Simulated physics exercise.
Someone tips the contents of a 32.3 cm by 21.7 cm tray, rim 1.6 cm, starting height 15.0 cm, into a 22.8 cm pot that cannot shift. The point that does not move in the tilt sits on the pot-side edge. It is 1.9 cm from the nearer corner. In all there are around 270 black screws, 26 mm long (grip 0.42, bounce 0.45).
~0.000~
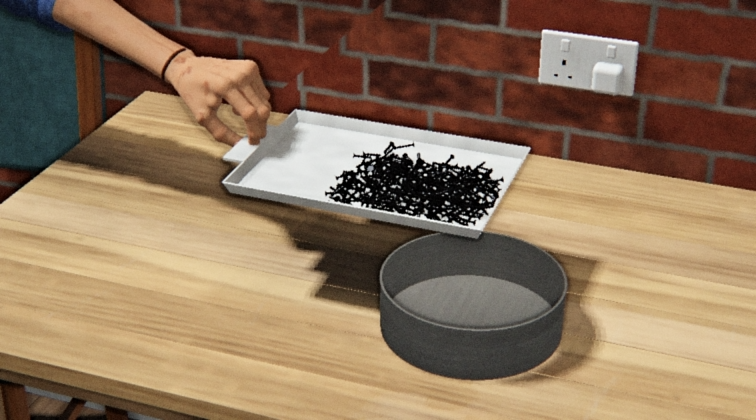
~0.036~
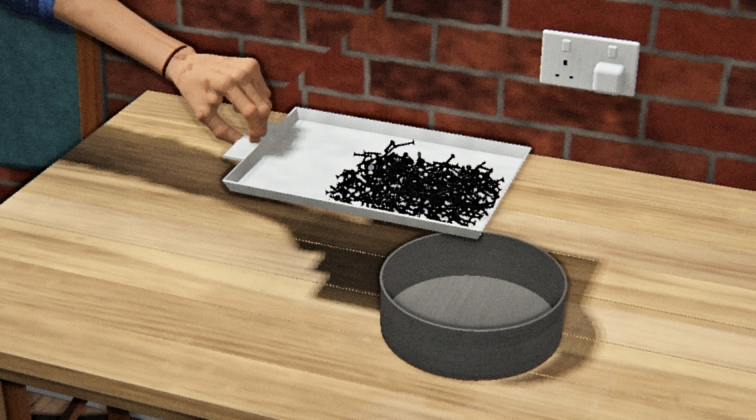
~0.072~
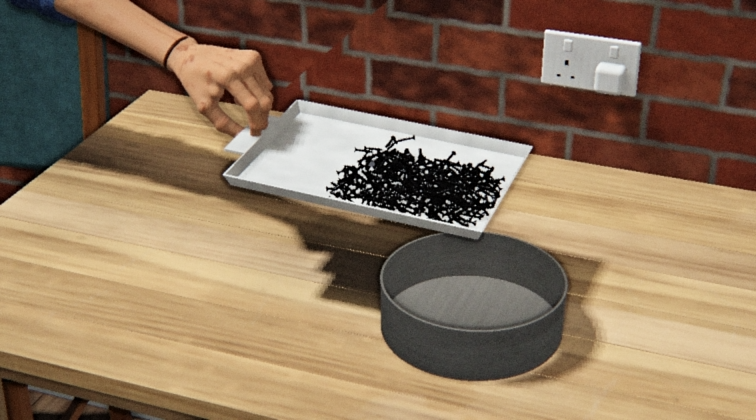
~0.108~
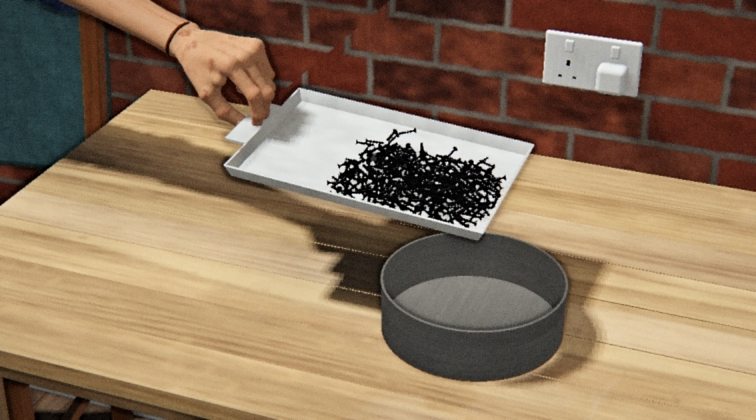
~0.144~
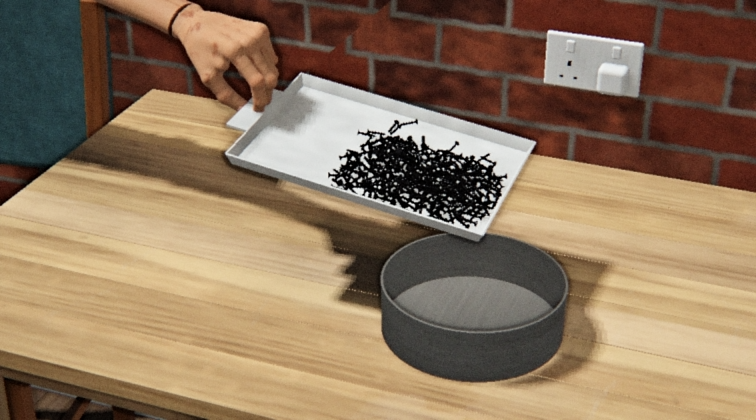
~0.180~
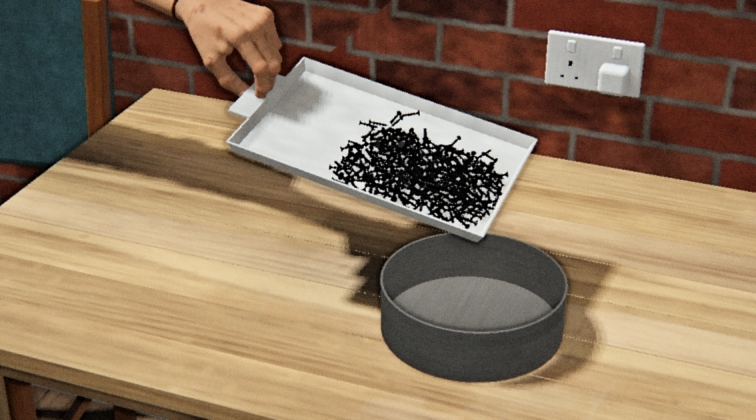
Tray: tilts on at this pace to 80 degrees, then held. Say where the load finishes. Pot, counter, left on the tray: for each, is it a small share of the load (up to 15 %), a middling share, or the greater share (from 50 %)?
Pot: The greater share, counter: A small share, tray: A small share.
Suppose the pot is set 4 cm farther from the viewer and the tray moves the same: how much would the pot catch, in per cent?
In that case some 65 per cent.
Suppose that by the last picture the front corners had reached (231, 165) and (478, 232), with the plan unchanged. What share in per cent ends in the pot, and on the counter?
Split: Pot = 85, counter = 15.
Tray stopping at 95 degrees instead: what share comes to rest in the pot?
Pot share: About 95 per cent.
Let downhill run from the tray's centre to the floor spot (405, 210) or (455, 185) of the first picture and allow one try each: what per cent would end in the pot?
Around 85 % for the first direction, around 60 % for the second.
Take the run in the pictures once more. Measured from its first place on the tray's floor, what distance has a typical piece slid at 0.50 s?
Around 3 centimetres.
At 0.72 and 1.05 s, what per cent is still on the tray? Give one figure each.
First 75, then 0.
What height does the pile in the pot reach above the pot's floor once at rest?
My guess is around 4.0 centimetres.
After 0.50 s, tilt 45 degrees; the tray holds 100 %, the pot 0 %.
After 0.72 s, tilt 68 degrees; the tray holds 75 %, the pot 0 %.
Then, at 1.05 s, tilt 80 degrees; the tray holds 0 %, the pot 90 %.
In the end, at 1.8 s, pot 95 %, counter 5 %, tray 0 %.
